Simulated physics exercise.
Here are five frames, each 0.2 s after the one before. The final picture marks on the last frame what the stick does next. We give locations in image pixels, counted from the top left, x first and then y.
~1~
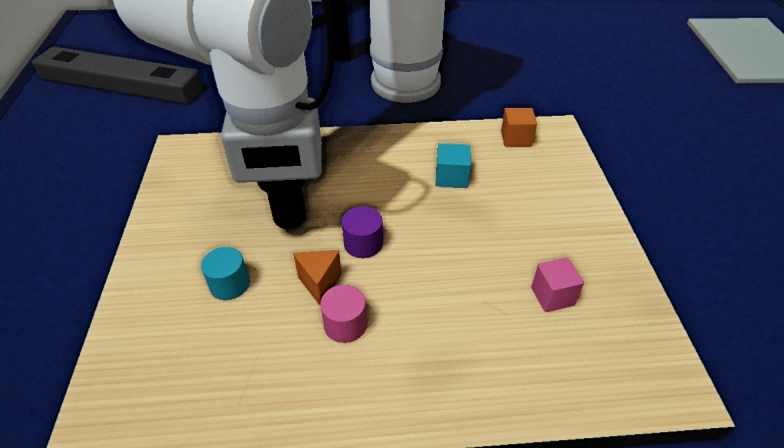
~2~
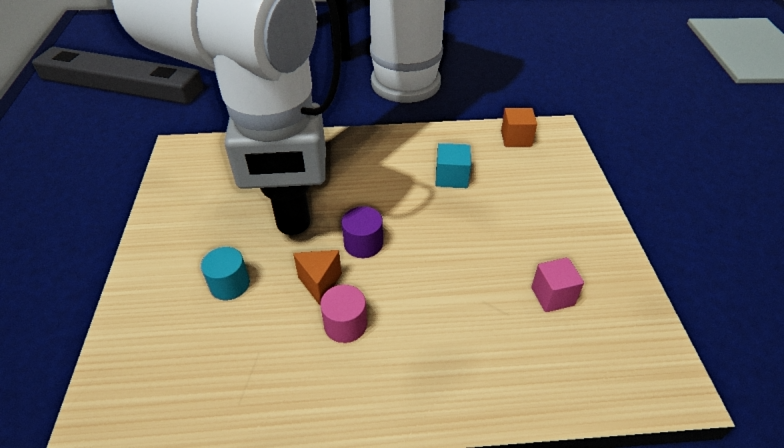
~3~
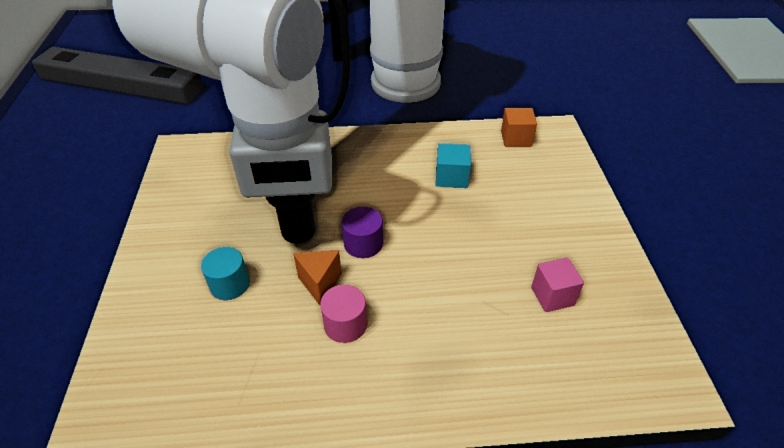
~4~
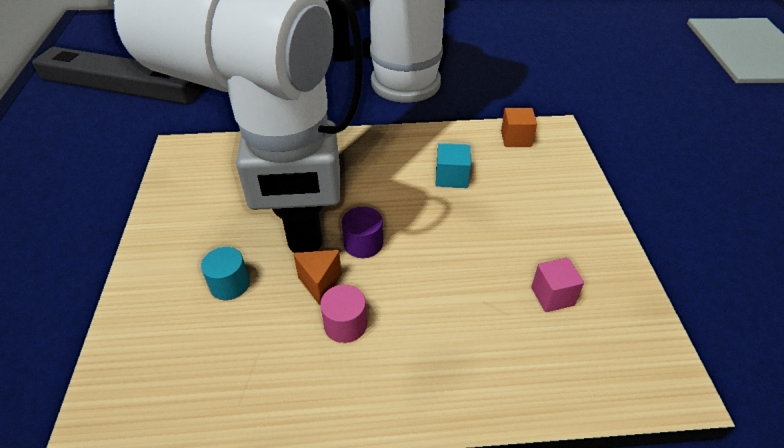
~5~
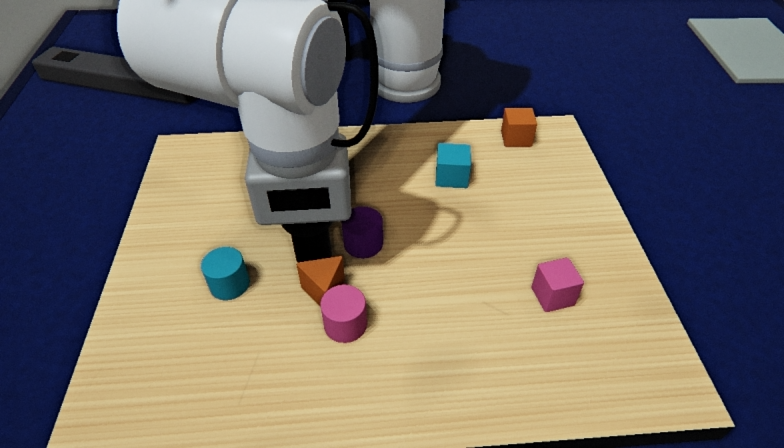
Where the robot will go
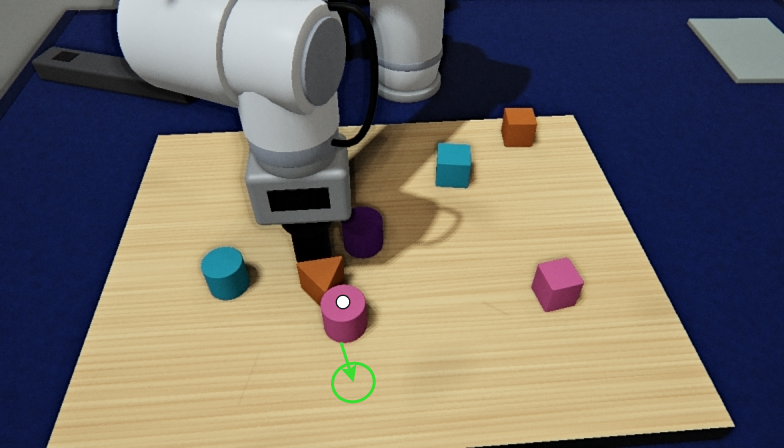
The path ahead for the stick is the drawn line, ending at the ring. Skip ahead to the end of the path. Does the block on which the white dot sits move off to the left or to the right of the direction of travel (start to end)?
Answer: Leftward.
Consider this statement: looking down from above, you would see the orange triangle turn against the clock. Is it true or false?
False - the claim does not hold.
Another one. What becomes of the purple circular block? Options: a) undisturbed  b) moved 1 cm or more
My answer is option a.
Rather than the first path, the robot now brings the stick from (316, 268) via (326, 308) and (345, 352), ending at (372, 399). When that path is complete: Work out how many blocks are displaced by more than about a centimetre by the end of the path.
Two blocks move more than 1 cm.
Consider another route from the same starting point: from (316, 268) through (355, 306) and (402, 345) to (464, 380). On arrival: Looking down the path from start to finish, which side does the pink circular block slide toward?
My answer: Right.
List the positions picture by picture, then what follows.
The first picture shows stick's lower end at (290, 218); orange triangle at (316, 262); pink circular block at (343, 302); purple circular block at (362, 220).
The second picture shows stick at (294, 224); blocks still.
The third picture shows stick at (299, 232); blocks still.
The fourth picture shows stick at (306, 243); blocks still.
The fifth picture shows stick at (314, 258); orange triangle at (321, 270); pink circular block at (343, 302); purple circular block at (362, 220).
Drawn move, from (316, 268) to (353, 382); the dot is on the pink circular block.
What follows on the original path. One third of the way, stick at (326, 292); orange triangle at (319, 309), turned 15° clockwise; pink circular block at (354, 322).
Two thirds of the way, stick at (339, 330); orange triangle at (314, 347), turned 25° clockwise; pink circular block at (368, 345).
At the end, stick at (352, 372); orange triangle at (311, 369), turned 80° clockwise; pink circular block at (396, 374); purple circular block still.
